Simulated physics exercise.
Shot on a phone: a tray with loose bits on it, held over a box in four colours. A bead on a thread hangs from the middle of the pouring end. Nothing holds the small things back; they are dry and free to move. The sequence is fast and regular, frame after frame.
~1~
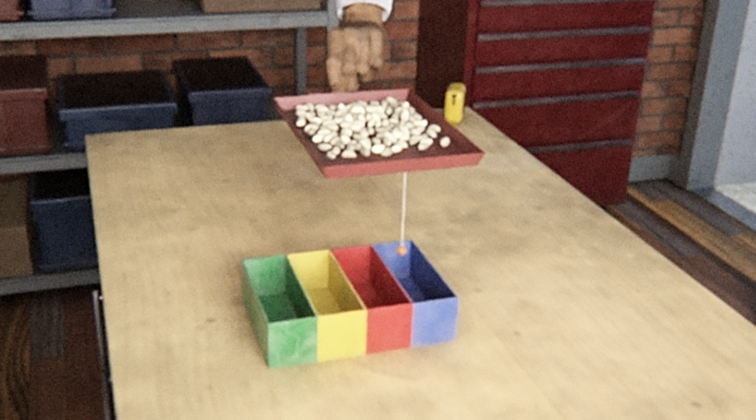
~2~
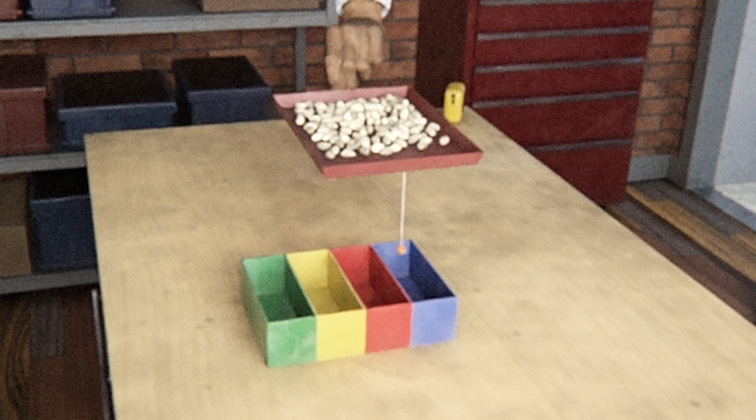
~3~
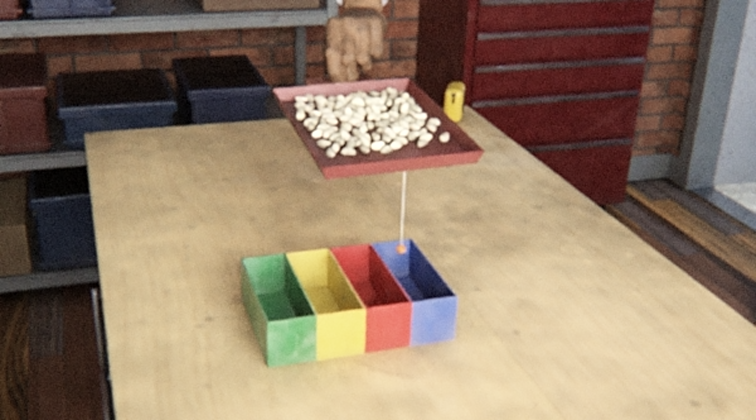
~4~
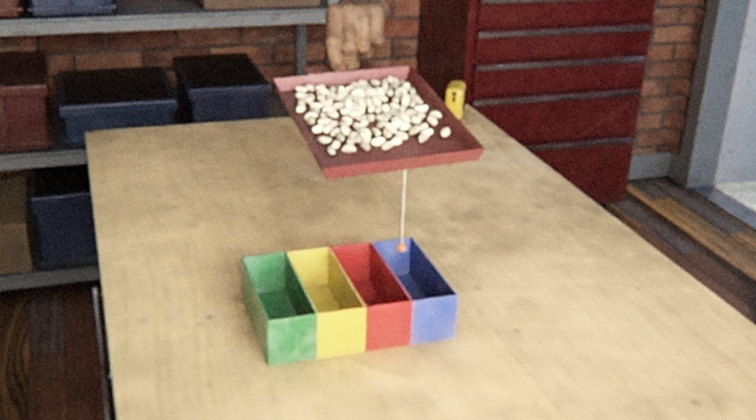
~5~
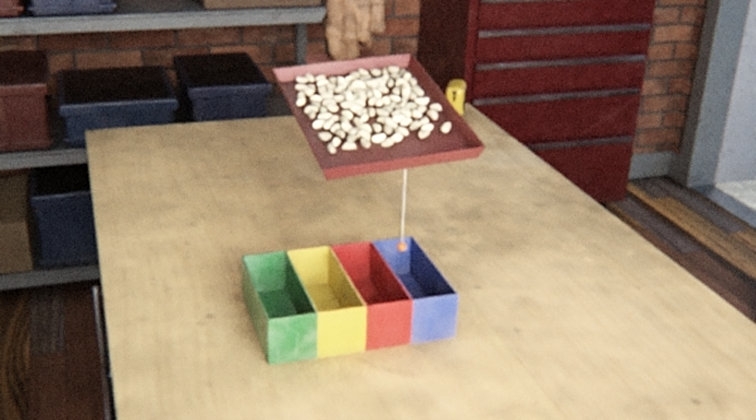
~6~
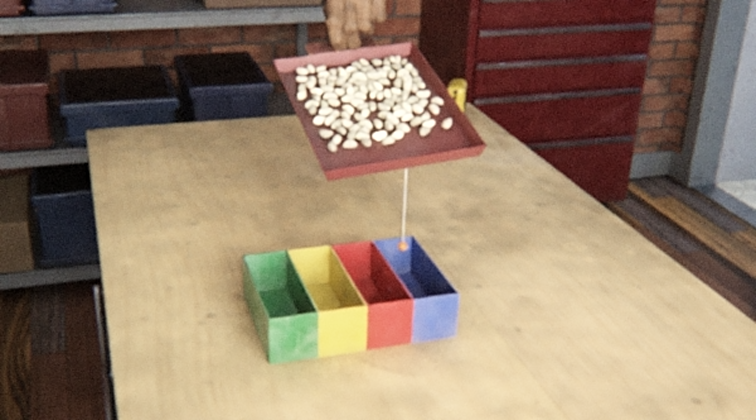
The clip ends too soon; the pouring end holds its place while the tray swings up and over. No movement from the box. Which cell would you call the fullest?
I would call the yellow cell the fullest.
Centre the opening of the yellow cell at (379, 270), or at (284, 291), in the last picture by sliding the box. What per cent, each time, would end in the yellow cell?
About 30 and 0 per cent.
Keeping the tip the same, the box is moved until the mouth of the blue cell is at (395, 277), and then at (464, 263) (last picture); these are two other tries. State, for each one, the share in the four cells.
90 and 90 in a hundred, in turn.
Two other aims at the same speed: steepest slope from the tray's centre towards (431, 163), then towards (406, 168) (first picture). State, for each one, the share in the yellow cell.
The first gives 0 %, the second 10 %.
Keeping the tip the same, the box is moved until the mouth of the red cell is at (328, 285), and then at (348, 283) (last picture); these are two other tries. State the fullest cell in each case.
Result 1: The red one. Result 2: That red cell.
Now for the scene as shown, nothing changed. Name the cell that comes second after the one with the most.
Rank 2: Red.
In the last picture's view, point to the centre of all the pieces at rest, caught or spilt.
(354, 319).
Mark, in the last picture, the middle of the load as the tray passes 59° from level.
At about (367, 136).
Just after the last frame, tray tipped steeply; almost all on the tray; just a few in the yellow cell; just a few in the blue cell; just a few in the red cell; just a few falling or outside the box.
A moment on, tray tipped right over; about a tenth on the tray; roughly a third in the yellow cell; roughly a quarter in the red cell; roughly a quarter in the blue cell; about a tenth in the green cell; about a tenth falling or outside the box.
Further on, tray tipped past a quarter turn; roughly half in the yellow cell; roughly a quarter in the red cell; roughly a quarter in the blue cell; about a tenth in the green cell; just a few falling or outside the box.
When it is over, tray tipped past a quarter turn; roughly half in the yellow cell; roughly a quarter in the red cell; roughly a quarter in the blue cell; about a tenth in the green cell; just a few outside the box.
